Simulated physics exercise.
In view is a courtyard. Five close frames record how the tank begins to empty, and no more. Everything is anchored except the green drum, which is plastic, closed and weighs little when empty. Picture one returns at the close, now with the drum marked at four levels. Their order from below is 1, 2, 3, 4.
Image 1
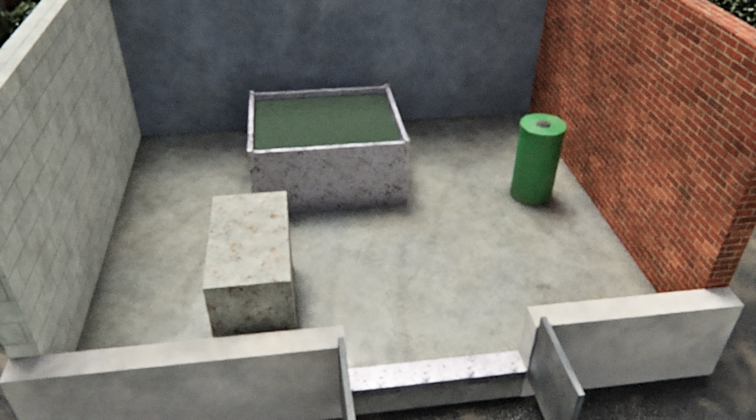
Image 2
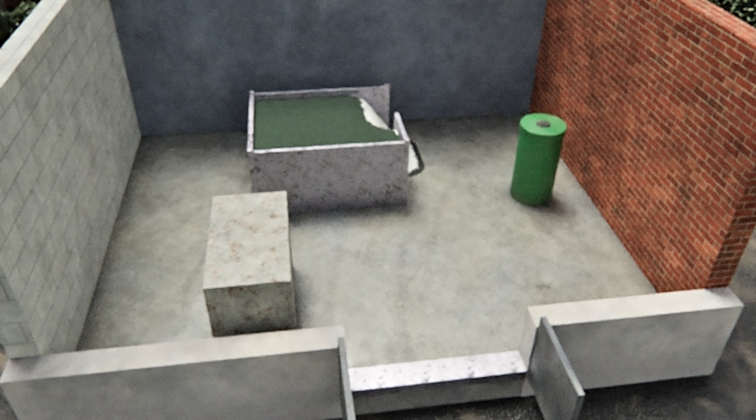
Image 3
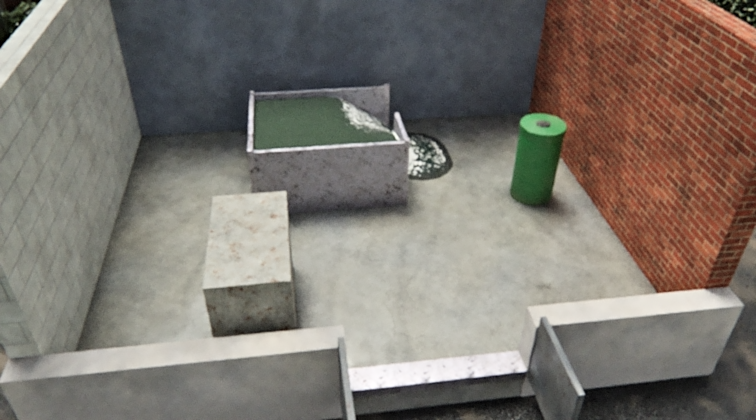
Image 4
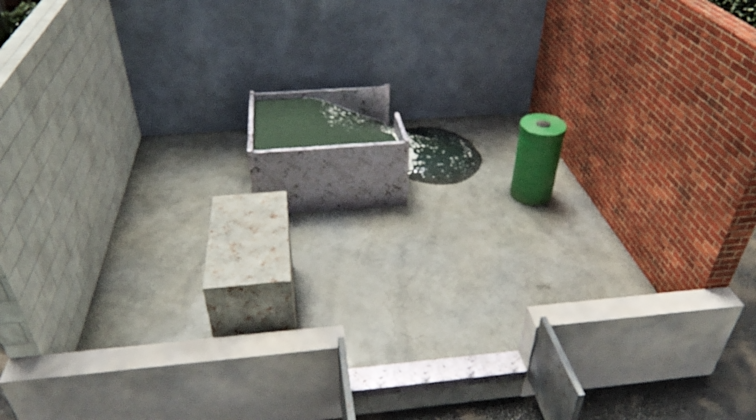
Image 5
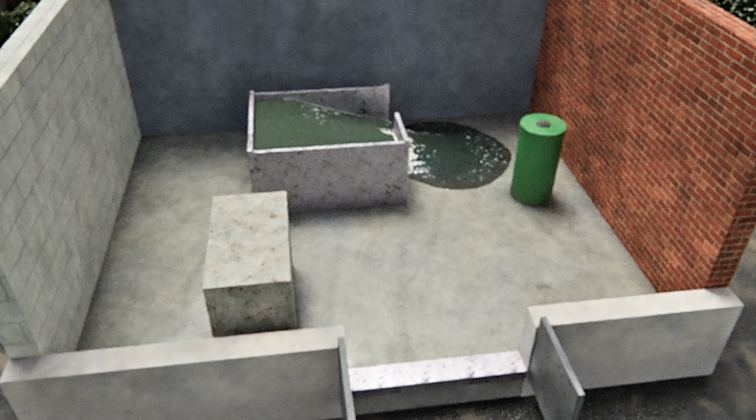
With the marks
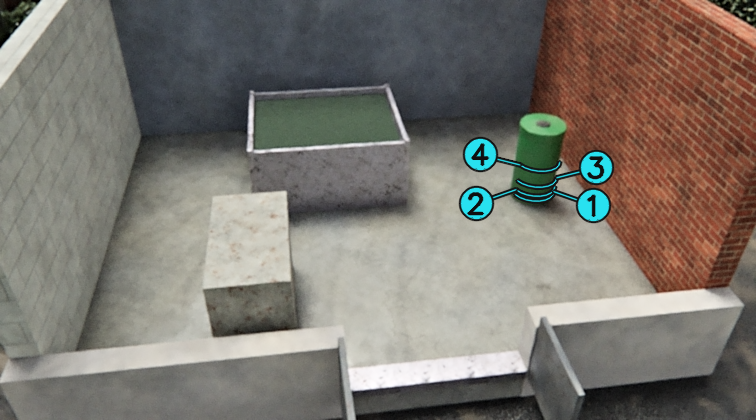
Dark green water pours from the right side of a pale, stained tank near the back wall of a courtyard, seen from above. A green drum stands to the right by a red brick wall, a grey block sits left of centre, and low walls flank an open gate in front. The water spreads rightward across the grey floor in a widening, glinting puddle, nearing the drum, while the camera stays still.
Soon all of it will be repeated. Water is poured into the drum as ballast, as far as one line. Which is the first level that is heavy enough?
Choose 4.
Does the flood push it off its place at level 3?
Yes.
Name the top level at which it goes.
That would be 3.
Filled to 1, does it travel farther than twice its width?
Yes, clearly.
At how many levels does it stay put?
One.
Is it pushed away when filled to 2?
Yes, it does.
On the marked copy, 1 at (539, 201); 2 at (540, 196); 3 at (542, 187); 4 at (545, 171); from the bottom up 1, 2, 3, 4.
If 1 is chosen, it is washed out through the gate.
If 2 is chosen, it is pushed about 4 times its own width away.
If 3 is chosen, it is pushed about its own width away.
If 4 is chosen, it does not move.
